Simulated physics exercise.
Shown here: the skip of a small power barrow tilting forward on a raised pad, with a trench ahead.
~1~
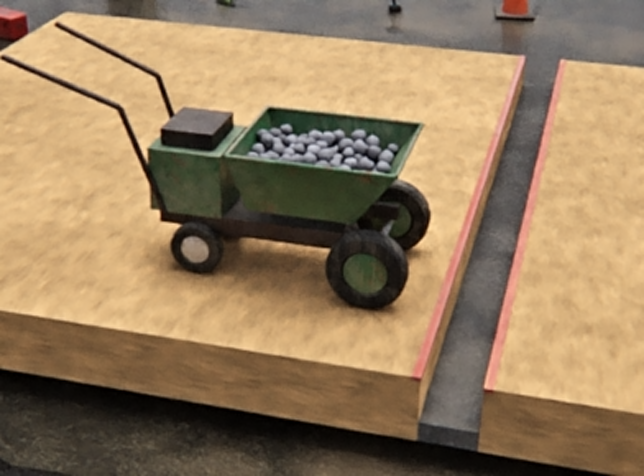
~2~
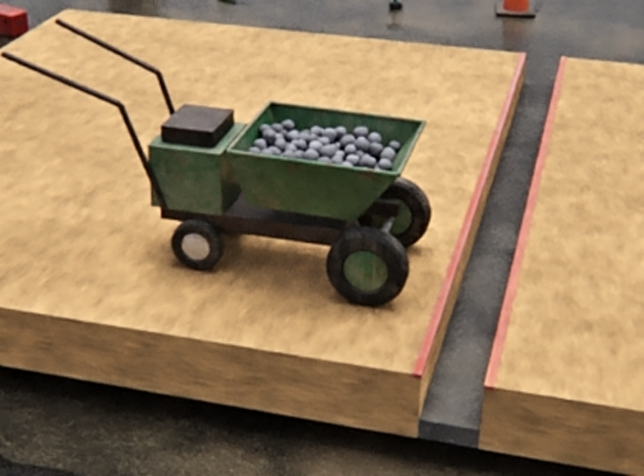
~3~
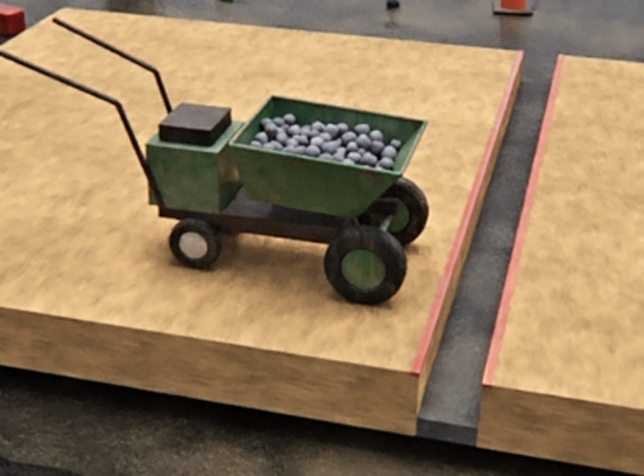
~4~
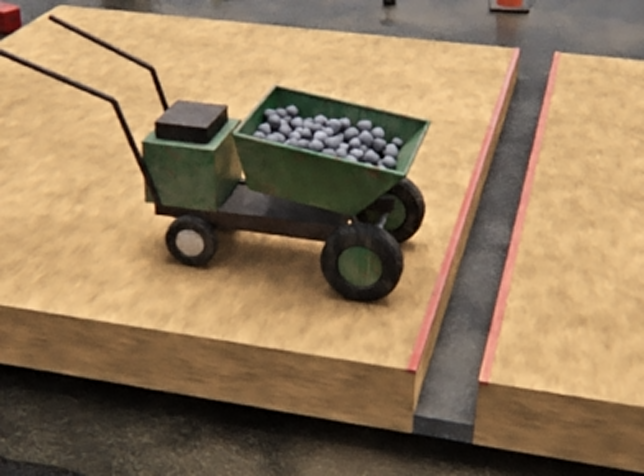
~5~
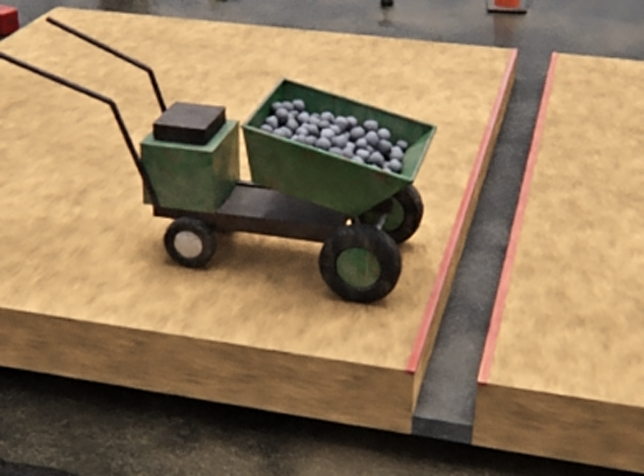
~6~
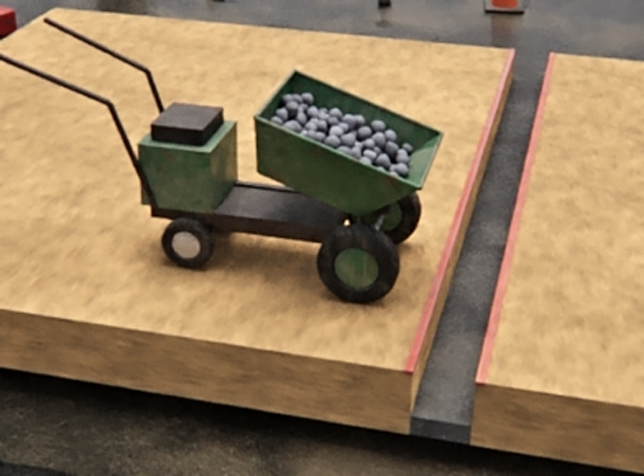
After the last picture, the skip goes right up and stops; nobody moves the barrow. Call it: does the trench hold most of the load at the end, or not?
Not - it holds the smaller portion.
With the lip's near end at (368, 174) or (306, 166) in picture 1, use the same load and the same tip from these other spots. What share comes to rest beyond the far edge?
The first spot gives roughly 30 %; the second gives roughly 0 %.
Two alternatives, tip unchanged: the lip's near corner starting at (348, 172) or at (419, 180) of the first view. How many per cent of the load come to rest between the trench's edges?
Position 1 near 90 %, position 2 near 10 %.
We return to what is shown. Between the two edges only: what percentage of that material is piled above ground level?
My estimate would be close to 0 per cent.
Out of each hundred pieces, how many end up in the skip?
Estimate: 0 %, roughly.
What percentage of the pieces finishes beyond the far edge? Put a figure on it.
Result: Close to 70 %.
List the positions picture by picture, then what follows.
The first frame shows lip of the skip near (396, 178), level; top of the load near (313, 152), round cobbles; first edge of the trench near (428, 342); far edge near (497, 352), the trench under half as wide as the skip, and about as deep as wide.
The second frame shows lip of the skip near (398, 175), level; top of the load near (301, 146).
The third frame shows lip of the skip near (401, 175), tipped barely; top of the load near (303, 142).
The fourth frame shows lip of the skip near (404, 176), tipped a little; top of the load near (305, 135).
The fifth frame shows lip of the skip near (411, 182), tipped a little; top of the load near (291, 126).
The sixth frame shows lip of the skip near (420, 189), tipped clearly; top of the load near (300, 120); first edge of the trench near (420, 335); far edge near (489, 345).
Shortly afterwards, skip tipped steeply; the whole lot in the skip.
Next, skip tipped steeply; the bulk in the skip; only a few in or heaped over the trench; a little beyond it; a little falling.
Some moments later, skip tipped right over; near a quarter in the skip; near a quarter in or heaped over the trench; near two thirds beyond it; only a few falling.
In the end, skip tipped right over; near a third in or heaped over the trench; near two thirds beyond it.
